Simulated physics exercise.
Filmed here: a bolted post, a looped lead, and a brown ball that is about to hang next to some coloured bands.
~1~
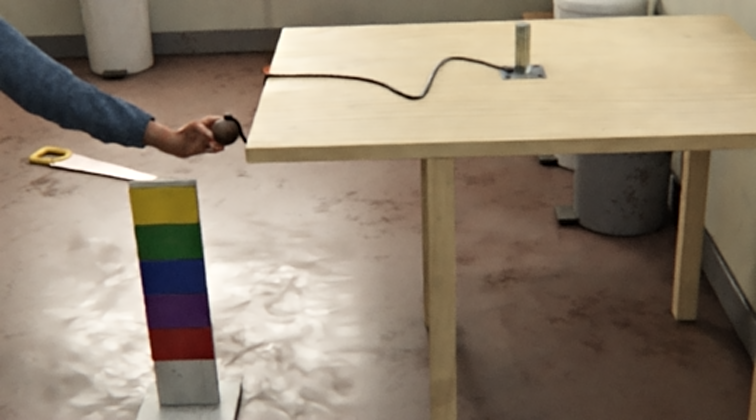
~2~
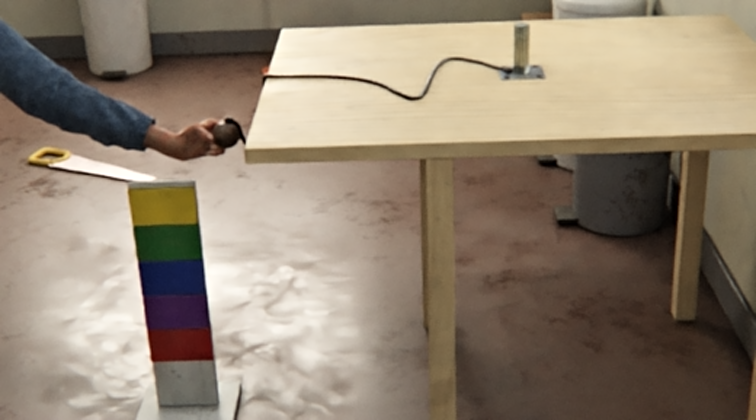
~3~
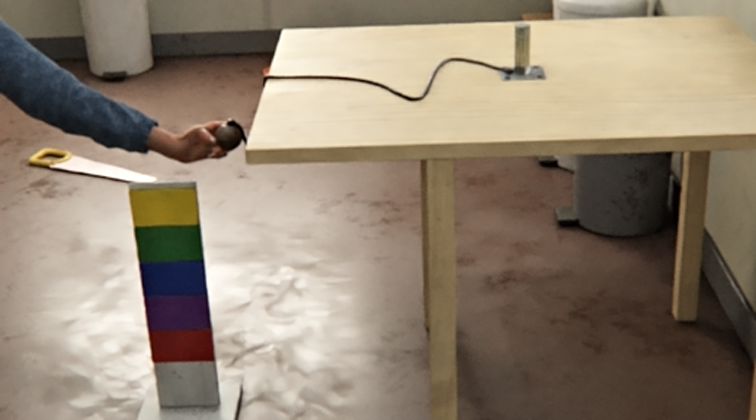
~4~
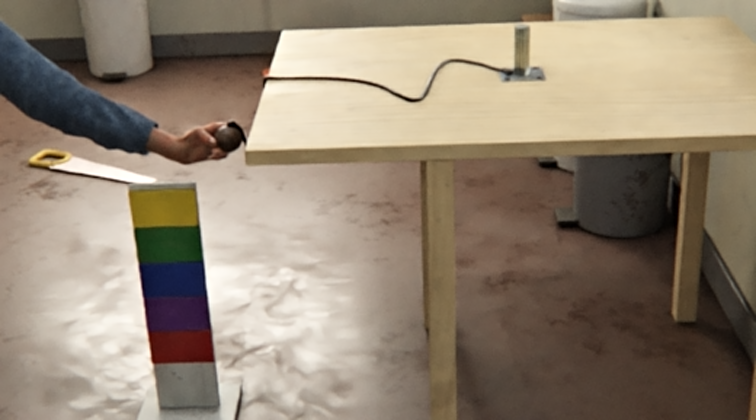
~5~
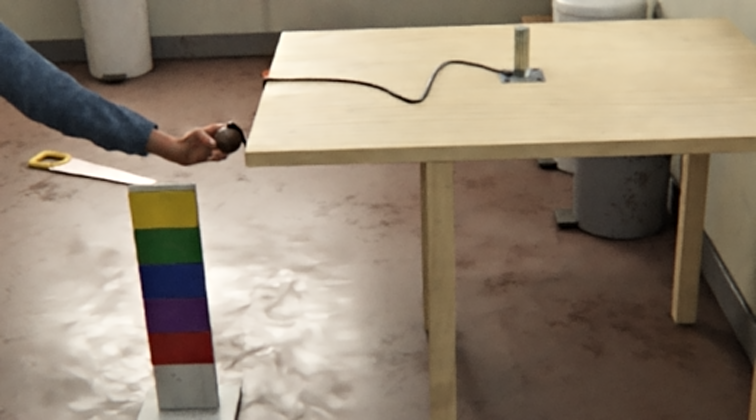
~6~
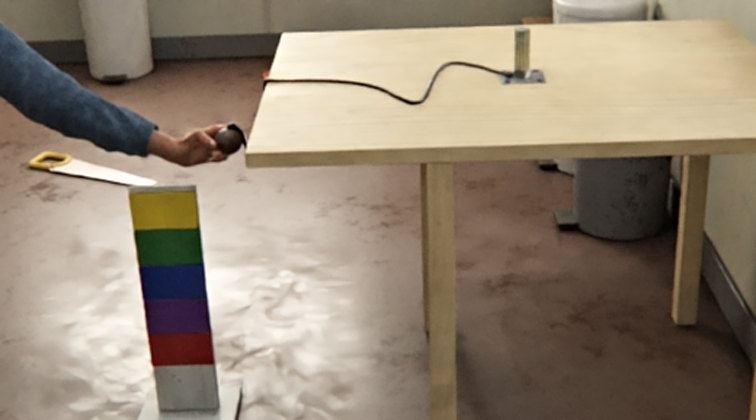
A hand holds a brown ball nearly still beside a wooden table with a looped lead.
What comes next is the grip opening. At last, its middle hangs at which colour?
At red.
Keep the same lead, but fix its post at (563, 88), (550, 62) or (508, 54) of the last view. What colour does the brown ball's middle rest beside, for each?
In turn, purple, then purple, then red.
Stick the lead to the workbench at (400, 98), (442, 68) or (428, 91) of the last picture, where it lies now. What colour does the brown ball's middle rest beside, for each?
First try green, second try purple, third try blue.
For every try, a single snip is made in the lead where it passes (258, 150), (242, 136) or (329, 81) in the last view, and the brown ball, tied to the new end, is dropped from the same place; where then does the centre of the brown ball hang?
Estimated positions in order: (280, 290); (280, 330); (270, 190).
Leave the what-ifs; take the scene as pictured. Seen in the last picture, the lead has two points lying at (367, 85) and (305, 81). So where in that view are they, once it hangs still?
At (269, 131), then (277, 194).
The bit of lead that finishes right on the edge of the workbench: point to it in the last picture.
It lies at about (394, 95).
A little later, ball near (302, 335); level with red.
Next, ball near (276, 339); level with red.
When it is over, ball near (288, 338); level with red. The red one.
